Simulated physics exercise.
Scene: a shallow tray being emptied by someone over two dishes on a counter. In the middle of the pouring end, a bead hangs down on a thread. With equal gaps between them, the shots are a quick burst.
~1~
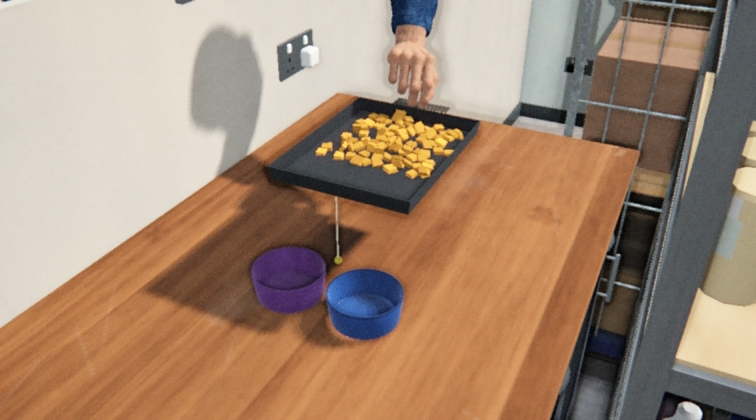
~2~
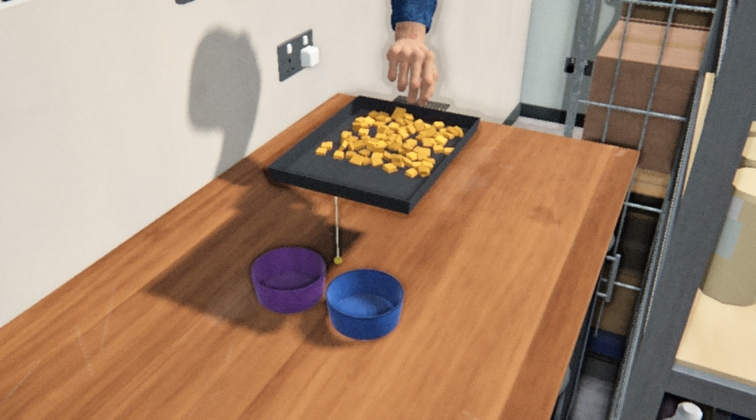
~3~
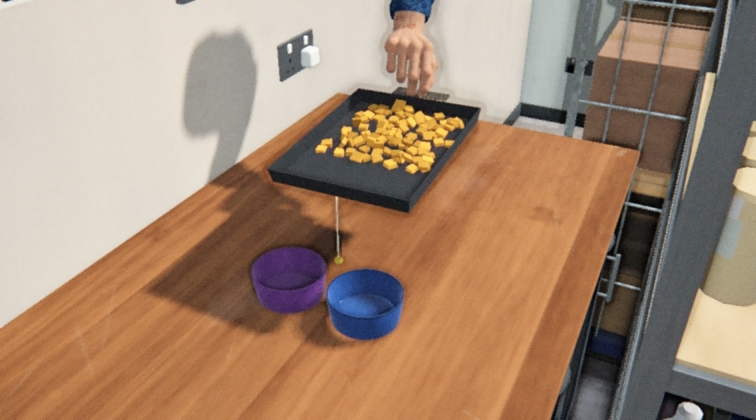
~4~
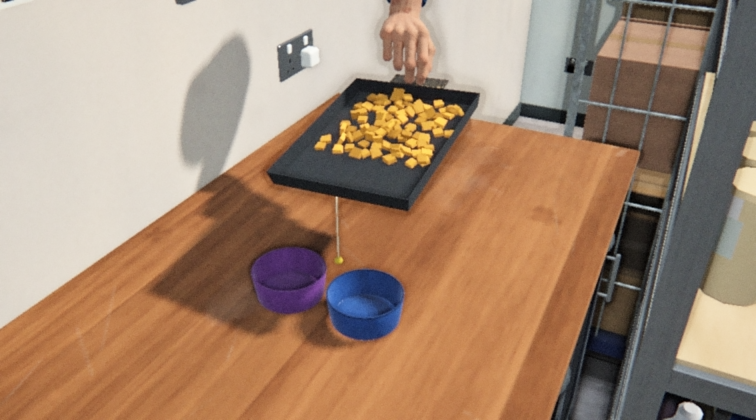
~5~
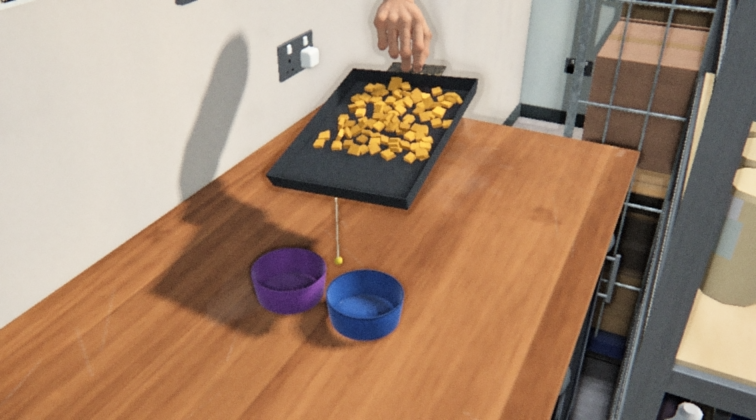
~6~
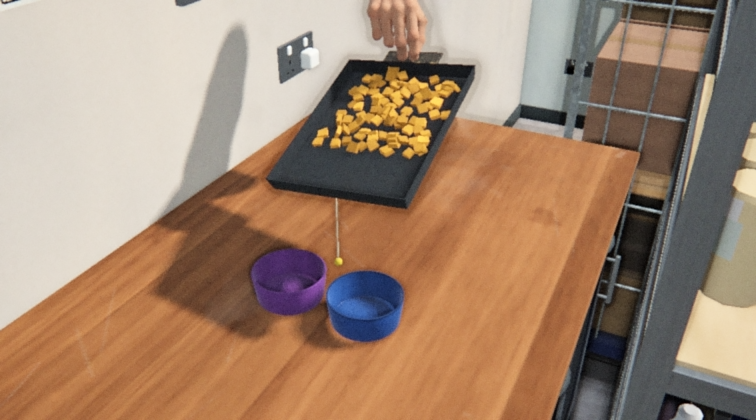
On a wooden counter, a hand gradually raising the far end of a black tray of small golden pieces above purple and blue bowls.
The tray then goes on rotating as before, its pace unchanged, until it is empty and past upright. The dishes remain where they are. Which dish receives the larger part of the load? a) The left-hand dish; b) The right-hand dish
The answer is a.
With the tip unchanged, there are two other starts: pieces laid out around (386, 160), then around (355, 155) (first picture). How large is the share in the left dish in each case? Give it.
Close to 70 in a hundred, then close to 70 in a hundred.
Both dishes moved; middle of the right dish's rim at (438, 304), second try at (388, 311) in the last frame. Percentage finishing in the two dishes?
About 0 in a hundred, then about 40 in a hundred.
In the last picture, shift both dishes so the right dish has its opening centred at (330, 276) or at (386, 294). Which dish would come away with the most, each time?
First place: The leftmost dish. Second place: The leftmost dish.
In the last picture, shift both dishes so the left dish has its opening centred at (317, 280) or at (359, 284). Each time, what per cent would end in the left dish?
Around 30 and then 0 per cent.
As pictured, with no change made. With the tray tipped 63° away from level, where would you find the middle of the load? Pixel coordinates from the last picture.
The middle of the load sits near (307, 173).
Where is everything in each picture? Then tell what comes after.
Corners of the pouring end at (271, 165) and (409, 200), level; middle of the load at (396, 138), small crackers; left dish at (269, 299); right dish at (347, 325); bead on its thread at (338, 260), in the first picture.
Corners of the pouring end at (271, 166) and (408, 200), level; middle of the load at (396, 137), in the second picture.
Corners of the pouring end at (271, 168) and (408, 198), tipped barely, lowest at the left corner; middle of the load at (396, 131), in the third picture.
Corners of the pouring end at (270, 171) and (407, 197), tipped a little, lowest at the left corner; middle of the load at (395, 122), in the fourth picture.
Corners of the pouring end at (269, 174) and (405, 197), tipped clearly, lowest at the left corner; middle of the load at (386, 118), in the fifth picture.
Corners of the pouring end at (269, 177) and (403, 197), tipped clearly, lowest at the left corner; middle of the load at (384, 111); left dish at (270, 301); right dish at (347, 327), in the sixth picture.
Soon after the last picture, tray tipped steeply; nearly all on the tray; a small part in the air.
A little later, tray tipped past a quarter turn; about half on the tray; about a quarter in the left dish; a small part outside both; a stray few in the air.
Later still, tray tipped past a quarter turn; a stray few in the right dish; about two thirds in the left dish; about a quarter outside both; a stray few in the air.
At rest, tray tipped past a quarter turn; a stray few in the right dish; about two thirds in the left dish; about a quarter outside both.
